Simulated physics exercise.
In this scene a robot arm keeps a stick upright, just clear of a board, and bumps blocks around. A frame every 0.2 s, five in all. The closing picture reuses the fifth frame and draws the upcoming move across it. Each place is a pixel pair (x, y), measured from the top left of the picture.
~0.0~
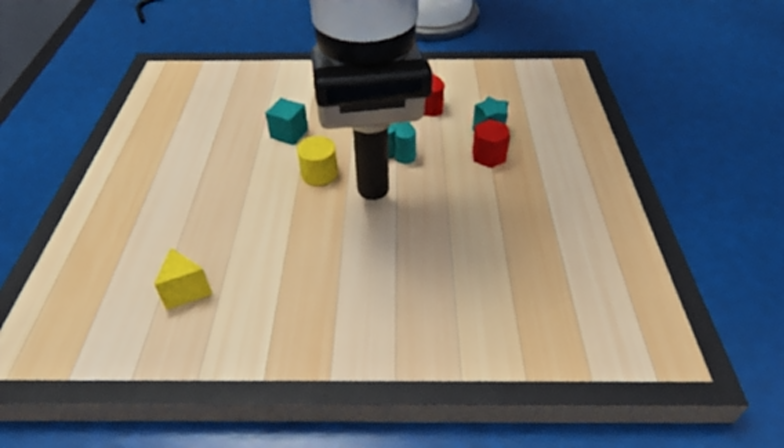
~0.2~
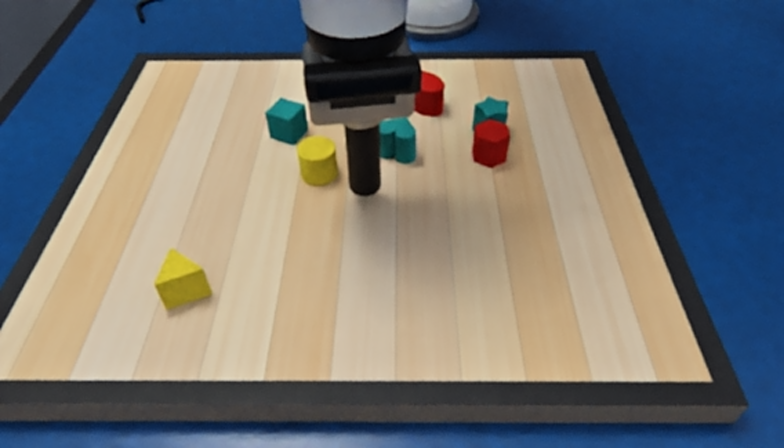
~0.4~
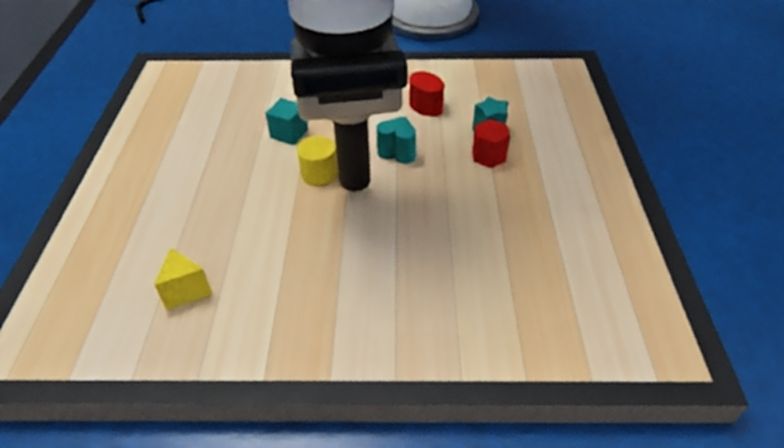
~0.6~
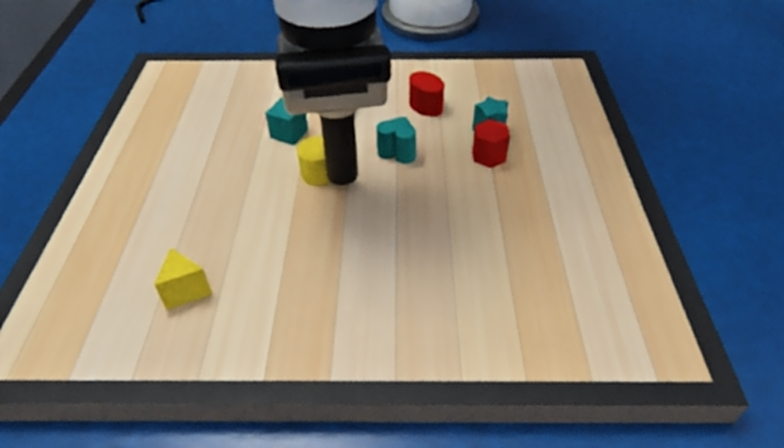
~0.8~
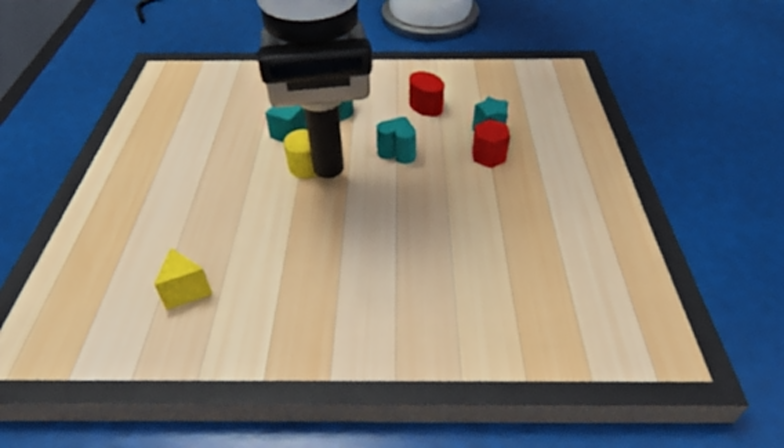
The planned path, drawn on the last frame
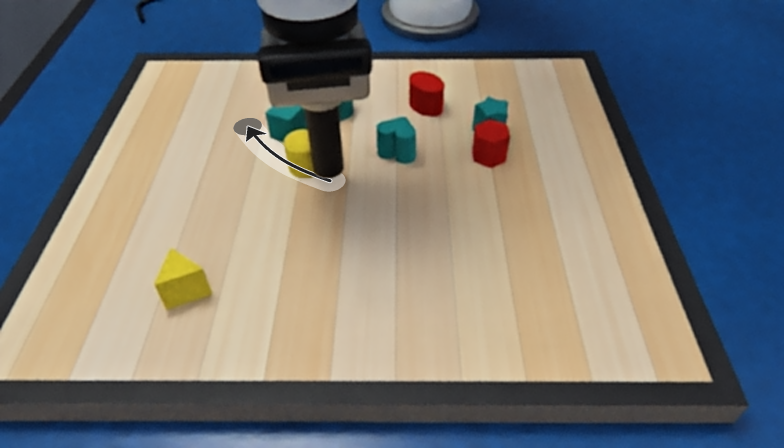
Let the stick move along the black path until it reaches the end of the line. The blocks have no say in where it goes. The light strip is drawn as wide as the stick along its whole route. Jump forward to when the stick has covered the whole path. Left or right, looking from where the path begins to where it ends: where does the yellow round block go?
The shift is rightward.
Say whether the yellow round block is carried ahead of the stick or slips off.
In the end it is ahead.
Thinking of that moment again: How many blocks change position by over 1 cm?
The answer is two blocks, counting only moves over 1 cm.
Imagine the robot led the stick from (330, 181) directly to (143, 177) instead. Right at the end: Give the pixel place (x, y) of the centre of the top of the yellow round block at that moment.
Its top middle is near (280, 132).
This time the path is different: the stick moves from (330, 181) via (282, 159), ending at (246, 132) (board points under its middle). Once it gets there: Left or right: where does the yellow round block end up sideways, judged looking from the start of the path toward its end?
My prediction: Rightwards.
The line goes from (330, 181) through (294, 166) and (266, 147) to (248, 126).
The first path, step by step. One third of the way, stick (291, 153); turquoise four-sided block (282, 100); yellow round block (274, 122).
Two thirds of the way, stick (263, 135); turquoise four-sided block (284, 89), turned 25° clockwise; yellow round block (258, 103).
At the end, stick (245, 114); turquoise four-sided block (285, 87), turned 40° clockwise; yellow round block (250, 83); turquoise heart unmoved.
